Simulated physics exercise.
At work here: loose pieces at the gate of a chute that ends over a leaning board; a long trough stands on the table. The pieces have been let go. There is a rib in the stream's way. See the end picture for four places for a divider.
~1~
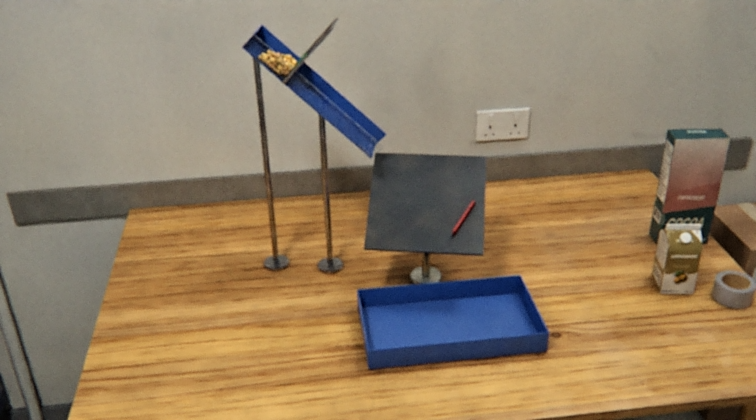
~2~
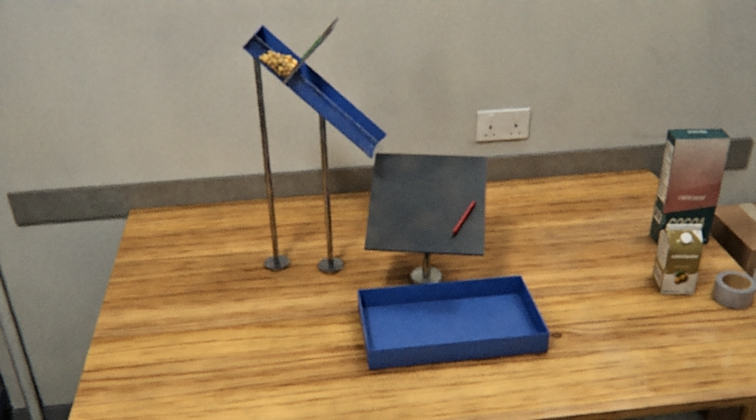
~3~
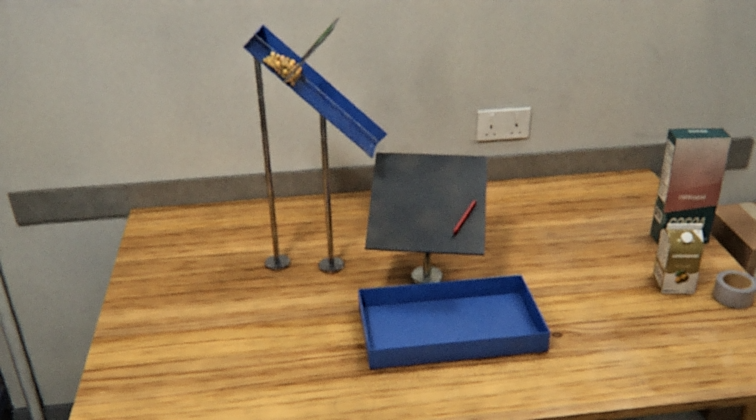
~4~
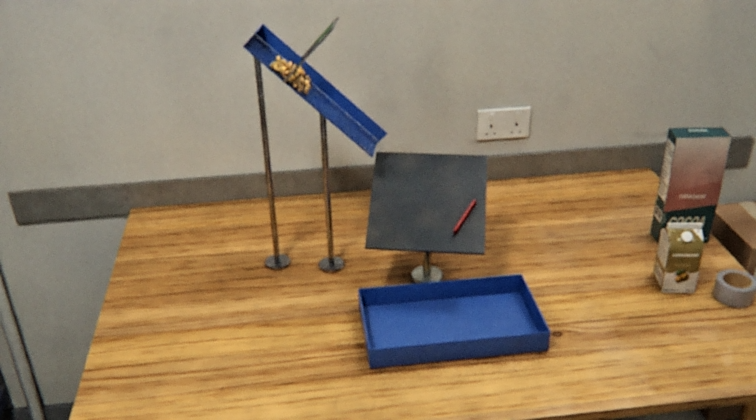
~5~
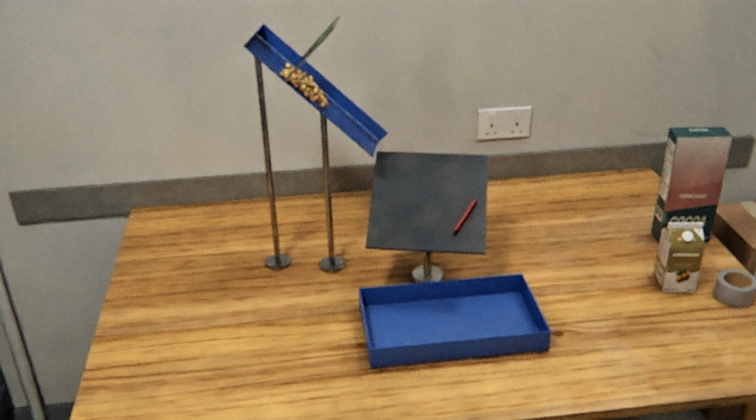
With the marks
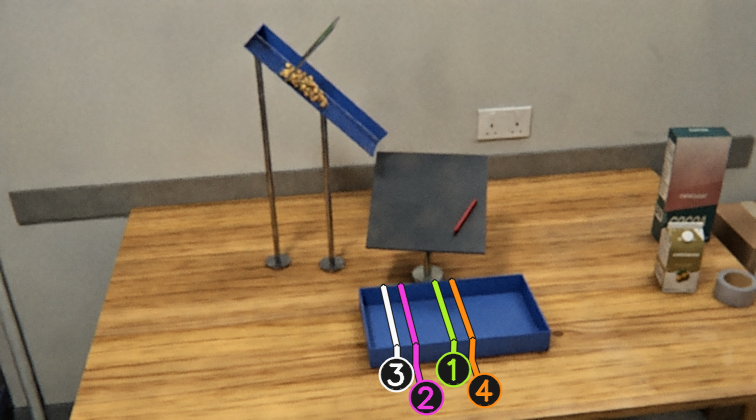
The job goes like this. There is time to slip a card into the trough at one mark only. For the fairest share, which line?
1 works best here.
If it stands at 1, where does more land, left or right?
More lands on the left.
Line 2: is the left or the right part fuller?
The right side.
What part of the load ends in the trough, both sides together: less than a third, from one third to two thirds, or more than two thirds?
More than two thirds.
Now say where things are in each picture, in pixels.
In the first picture, load behind the gate at (282, 64), dried chickpeas; lip of the chute at (373, 152), sloping fairly steeply.
In the second picture, middle of the board at (427, 201), tilted fairly steeply; middle of its low edge at (424, 252); of its high edge at (431, 154).
In the third picture, front corners of the trough at (370, 350) and (550, 332), empty; front of the load at (293, 84).
In the fourth picture, middle of the load at (294, 71); its front at (307, 92), about a quarter of the way to the lip; rib from (475, 200) to (455, 231).
In the fifth picture, middle of the load at (306, 81); its front at (326, 104), about a third of the way to the lip.
On the marked copy, line 1 crosses the front rim at (453, 341); line 2 crosses the front rim at (415, 344); line 3 crosses the front rim at (396, 346); line 4 crosses the front rim at (472, 339).
Choosing 1, of what is caught, about two thirds on the left of the divider, about a third on the right.
Choosing 2, of what is caught, a small part on the left of the divider, nearly all on the right.
Choosing 3, of what is caught, a stray few on the left of the divider, nearly all on the right.
Choosing 4, of what is caught, nearly all on the left of the divider, a small part on the right.
